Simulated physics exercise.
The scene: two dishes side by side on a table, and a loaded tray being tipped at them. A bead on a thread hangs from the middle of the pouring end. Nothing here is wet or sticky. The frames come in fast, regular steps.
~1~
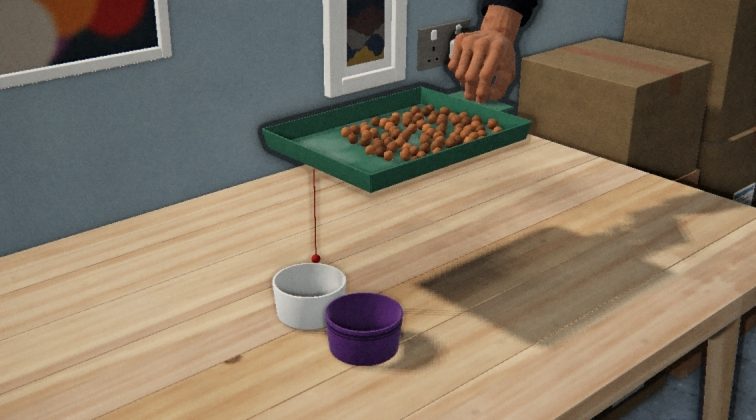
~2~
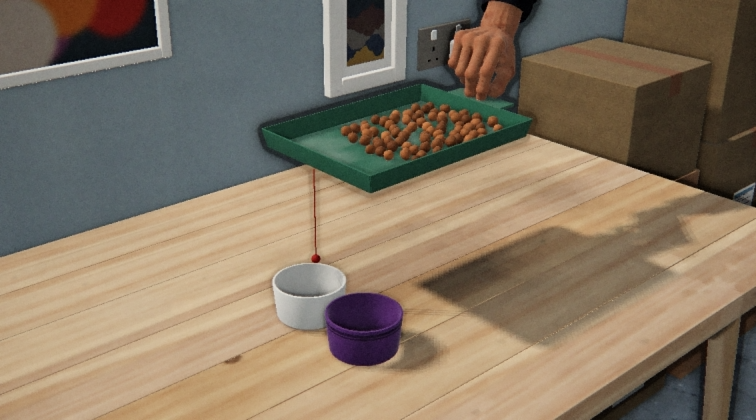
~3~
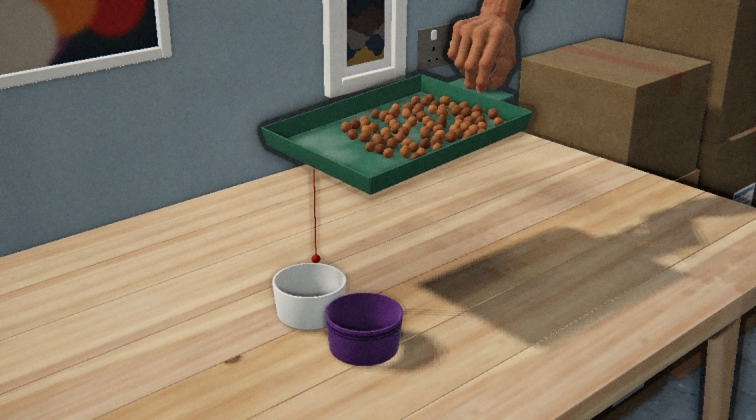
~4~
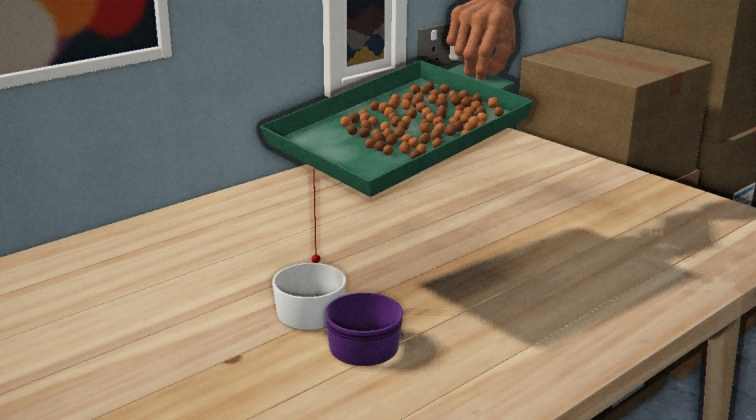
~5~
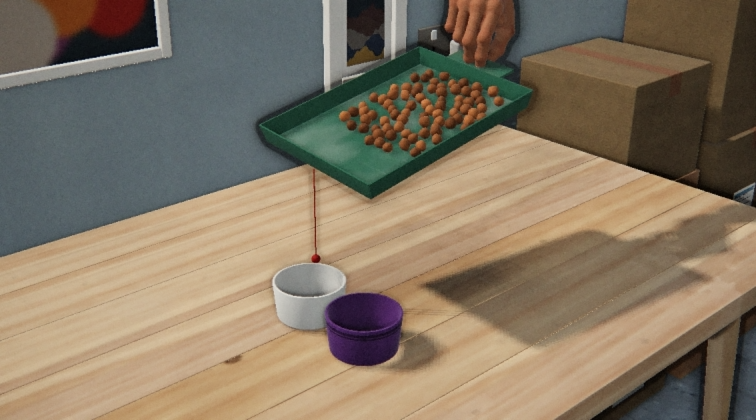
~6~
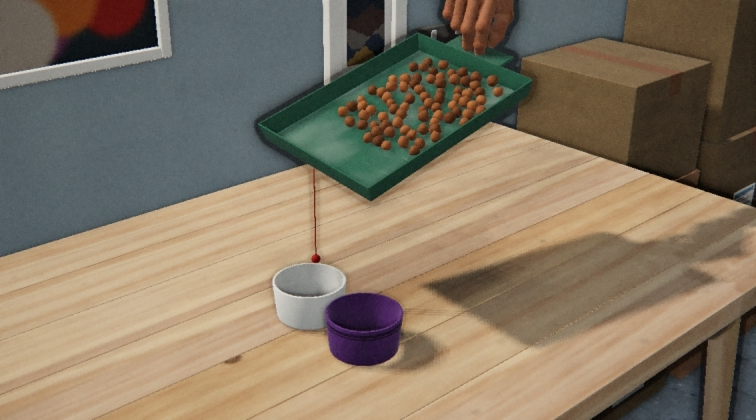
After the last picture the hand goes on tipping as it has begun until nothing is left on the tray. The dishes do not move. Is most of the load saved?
They take more than half between them.
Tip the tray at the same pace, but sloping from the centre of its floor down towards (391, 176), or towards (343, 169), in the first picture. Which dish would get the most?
In turn: The right dish; the dish on the right.
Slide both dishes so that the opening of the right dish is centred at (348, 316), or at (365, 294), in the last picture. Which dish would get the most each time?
First the dish on the right, then the right-hand dish.
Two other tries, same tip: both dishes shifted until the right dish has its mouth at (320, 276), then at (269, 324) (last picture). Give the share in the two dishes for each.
In turn 0 and 0 in a hundred.
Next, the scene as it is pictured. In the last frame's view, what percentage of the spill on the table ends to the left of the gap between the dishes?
Near 80 %.
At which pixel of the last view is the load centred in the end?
Roughly at (358, 338).
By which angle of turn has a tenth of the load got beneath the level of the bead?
Near 105 degrees.
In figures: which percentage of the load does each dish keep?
The left dish has 10 per cent, the right dish has 70.
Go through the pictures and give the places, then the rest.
In the first picture, corners of the pouring end near (268, 129) and (371, 173), level; middle of the load near (431, 133), hazelnuts; left dish near (281, 306); right dish near (335, 340); bead on its thread near (316, 259).
In the second picture, corners of the pouring end near (267, 129) and (371, 173), level; middle of the load near (431, 132).
In the third picture, corners of the pouring end near (267, 128) and (370, 175), tipped barely, lowest at the right corner; middle of the load near (431, 126).
In the fourth picture, corners of the pouring end near (266, 126) and (370, 178), tipped a little, lowest at the right corner; middle of the load near (431, 118).
In the fifth picture, corners of the pouring end near (265, 125) and (369, 181), tipped a little, lowest at the right corner; middle of the load near (430, 111).
In the sixth picture, corners of the pouring end near (264, 123) and (369, 184), tipped clearly, lowest at the right corner; middle of the load near (429, 104); left dish near (281, 306); right dish near (335, 340).
Shortly afterwards, tray tipped steeply; all but a few on the tray; only a few in the air.
Next, tray tipped right over; the bulk on the tray; only a few in the right dish; only a few in the left dish; only a few outside both; a little in the air.
Some moments later, tray tipped past a quarter turn; near two thirds in the right dish; a little in the left dish; near a quarter outside both.
In the end, tray tipped past a quarter turn; near two thirds in the right dish; a little in the left dish; near a quarter outside both.
